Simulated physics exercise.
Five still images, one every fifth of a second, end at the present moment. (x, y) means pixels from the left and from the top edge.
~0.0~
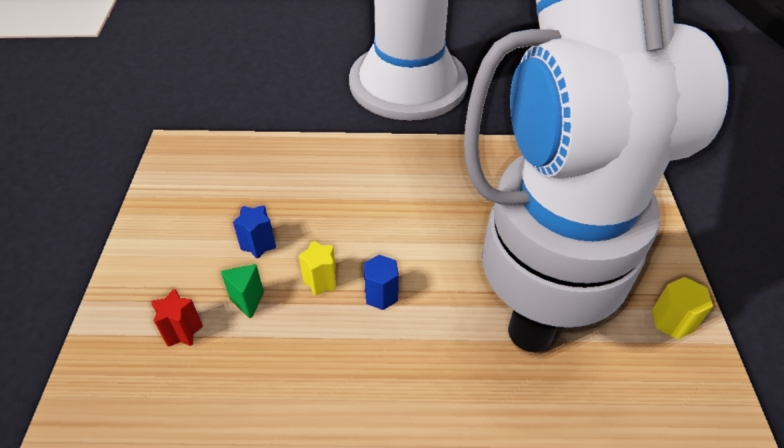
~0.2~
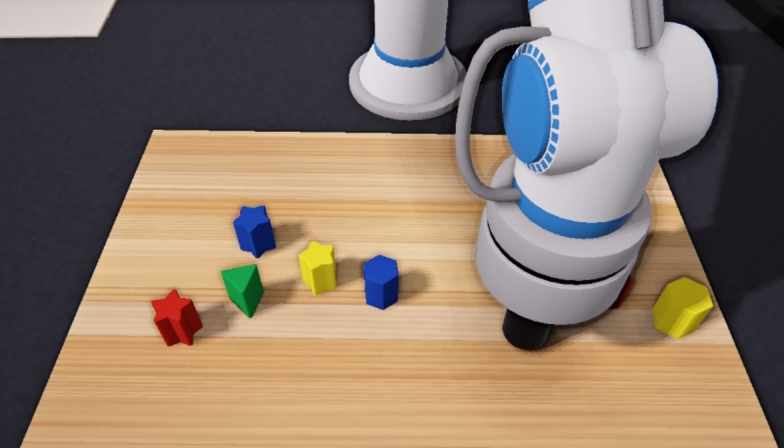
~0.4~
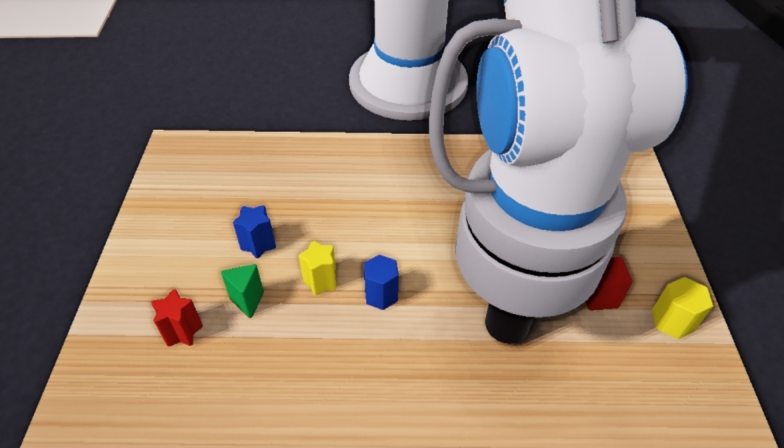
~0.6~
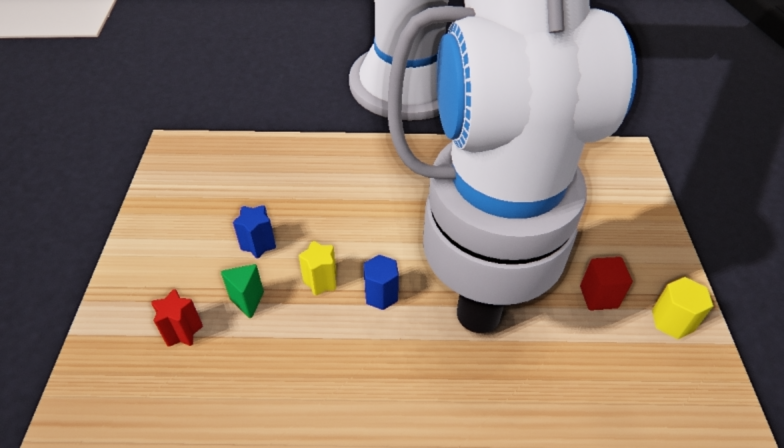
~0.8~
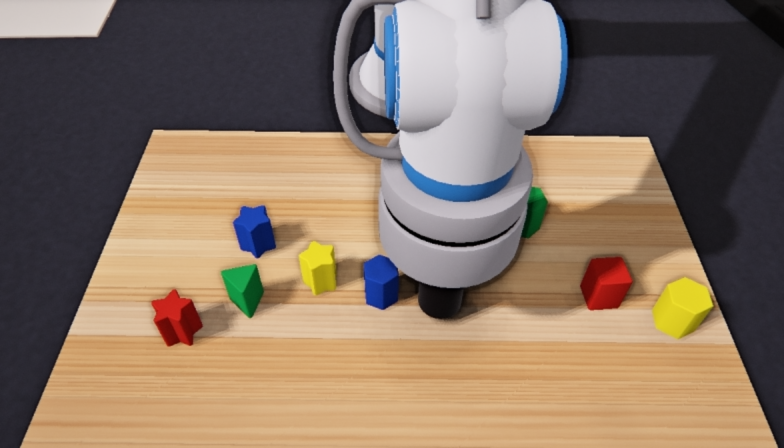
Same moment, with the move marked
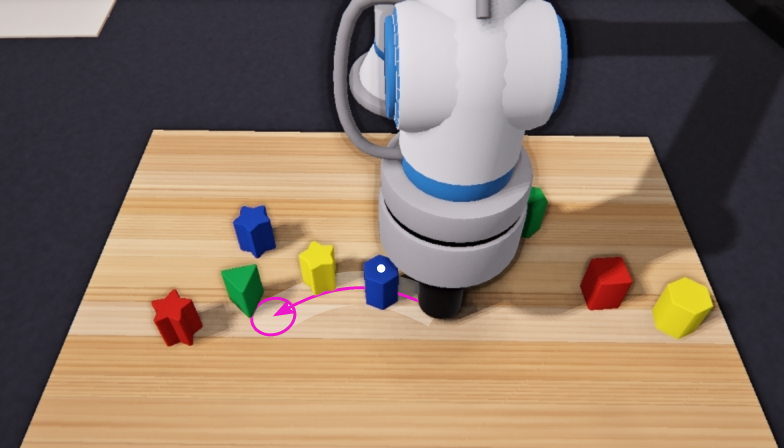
On a wooden table scattered with small colored blocks, a white robot arm moved its black rod steadily left toward the blue hexagon, uncovering a red block and then part of a green one behind it.
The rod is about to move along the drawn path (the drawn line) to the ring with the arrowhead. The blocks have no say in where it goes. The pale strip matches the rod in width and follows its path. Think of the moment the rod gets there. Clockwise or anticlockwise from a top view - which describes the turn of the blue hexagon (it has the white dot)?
Looking from above, the answer is clockwise.
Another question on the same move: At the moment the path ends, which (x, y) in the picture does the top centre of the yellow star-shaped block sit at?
It will end up at (245, 237).
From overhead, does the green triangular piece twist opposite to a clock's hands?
Yes, that is how it ends up.
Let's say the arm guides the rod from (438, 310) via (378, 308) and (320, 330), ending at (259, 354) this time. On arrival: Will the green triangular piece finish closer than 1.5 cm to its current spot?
The answer is yes.
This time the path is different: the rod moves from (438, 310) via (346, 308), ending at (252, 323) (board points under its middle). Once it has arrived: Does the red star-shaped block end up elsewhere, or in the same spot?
My prediction: It remains in place.
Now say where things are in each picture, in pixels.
In the first picture, lower end of the rod at (530, 333), tops of blocks, green triangular piece at (240, 275), blue star-shaped block at (252, 216), yellow star-shaped block at (318, 254), blue hexagon at (381, 268).
In the second picture, rod at (524, 331), blocks as before.
In the third picture, rod at (507, 325), blocks as before.
In the fourth picture, rod at (478, 315), blocks as before.
In the fifth picture, rod at (439, 301), green triangular piece at (240, 275), blue star-shaped block at (252, 216), yellow star-shaped block at (318, 254), blue hexagon at (381, 268).
The drawn path runs from (438, 310) by way of (385, 290) and (327, 292) to (273, 316); the dot is on the blue hexagon.
The first path, step by step. One third of the way, rod at (384, 281); yellow star-shaped block at (315, 254); blue hexagon at (346, 258).
Two thirds of the way, rod at (326, 283); yellow star-shaped block at (265, 240), turned 35° clockwise; blue hexagon at (289, 254), turned 35° clockwise.
At the end, rod at (271, 307); green triangular piece at (230, 277), turned 35° anticlockwise; blue star-shaped block at (248, 212), turned 30° clockwise; yellow star-shaped block at (245, 237), turned 55° clockwise; blue hexagon at (257, 259), turned 60° clockwise.
